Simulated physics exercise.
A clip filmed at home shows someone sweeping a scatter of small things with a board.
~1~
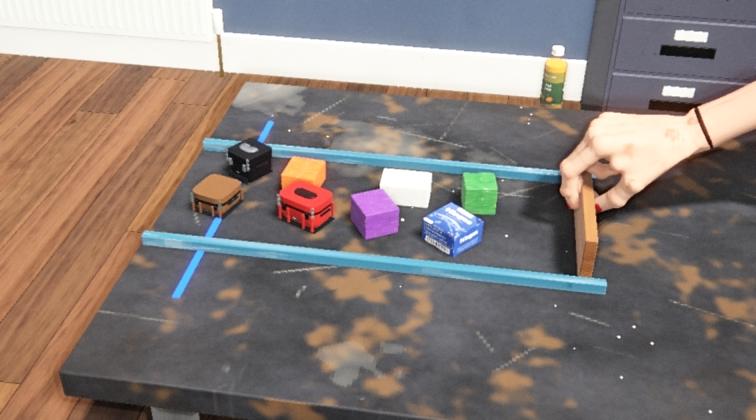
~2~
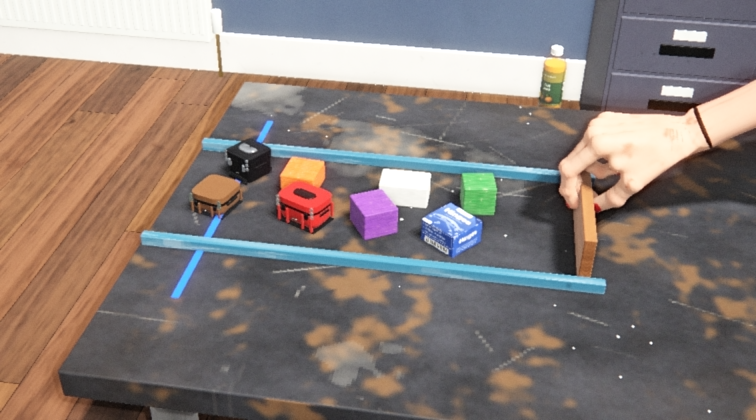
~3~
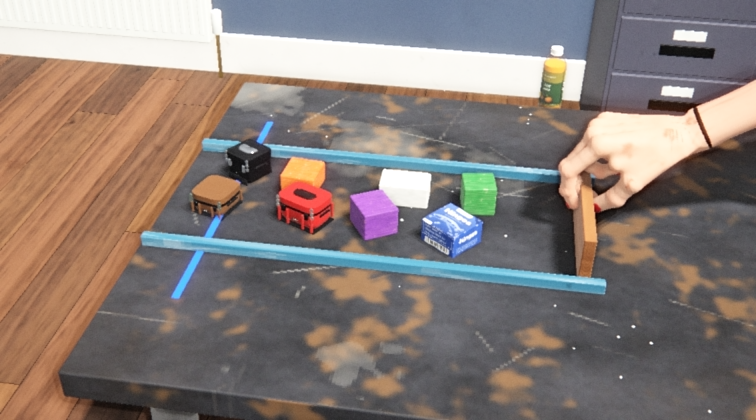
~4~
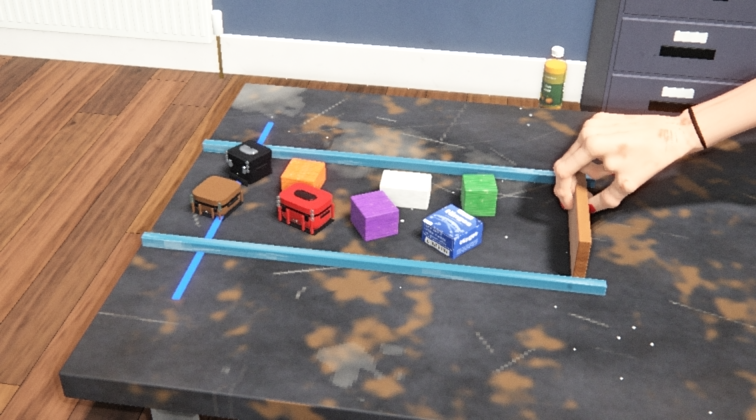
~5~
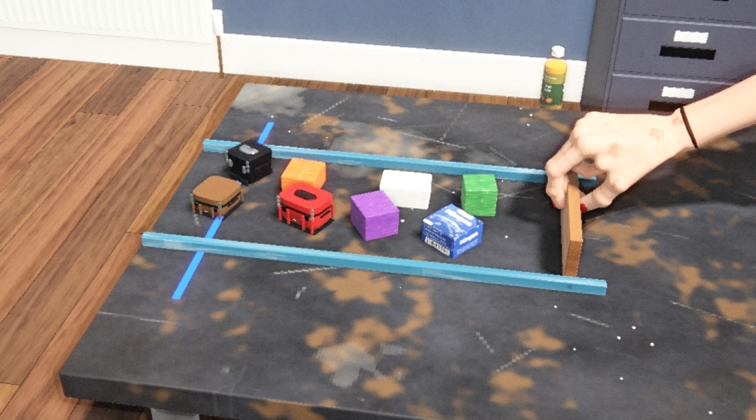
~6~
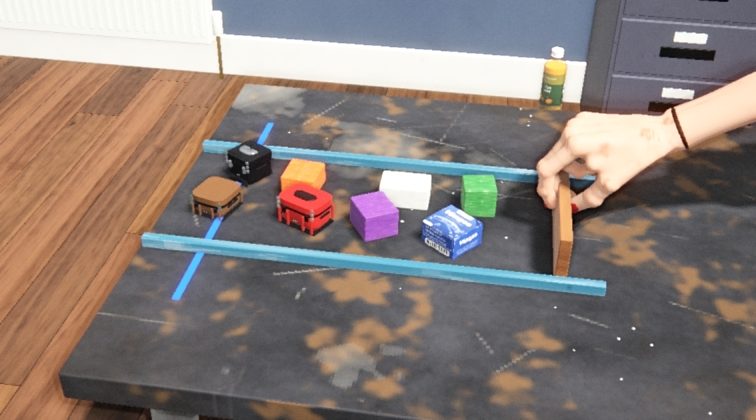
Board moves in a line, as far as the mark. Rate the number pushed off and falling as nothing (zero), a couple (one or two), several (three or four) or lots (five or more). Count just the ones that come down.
It is several.
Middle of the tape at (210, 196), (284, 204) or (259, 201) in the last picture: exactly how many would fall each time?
It would be 5, 1 and 3.
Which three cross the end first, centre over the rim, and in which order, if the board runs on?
Earliest first: The black case, then the brown case, and then the orange block.
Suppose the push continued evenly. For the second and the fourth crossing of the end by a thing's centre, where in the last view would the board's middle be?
In pixels, around (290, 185) followed by around (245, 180).
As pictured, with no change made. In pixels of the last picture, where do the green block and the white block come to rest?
I'd say approximately (223, 170) and then (188, 168).
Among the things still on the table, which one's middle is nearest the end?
Result - foremost is the white block.
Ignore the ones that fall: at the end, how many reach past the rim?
The number would be 1.
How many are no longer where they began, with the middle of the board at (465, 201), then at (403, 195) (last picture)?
2, then 5.
Soon after, none off yet; brown case at rest near (217, 199); black case at rest near (250, 163); orange block at rest near (303, 179).
Then, none off yet; brown case moving near (207, 198); black case moved about its own width near (213, 161); orange block moved well along near (243, 172).
At rest, the number that fall off is three or four; fallen, red case, orange block, black case and brown case.
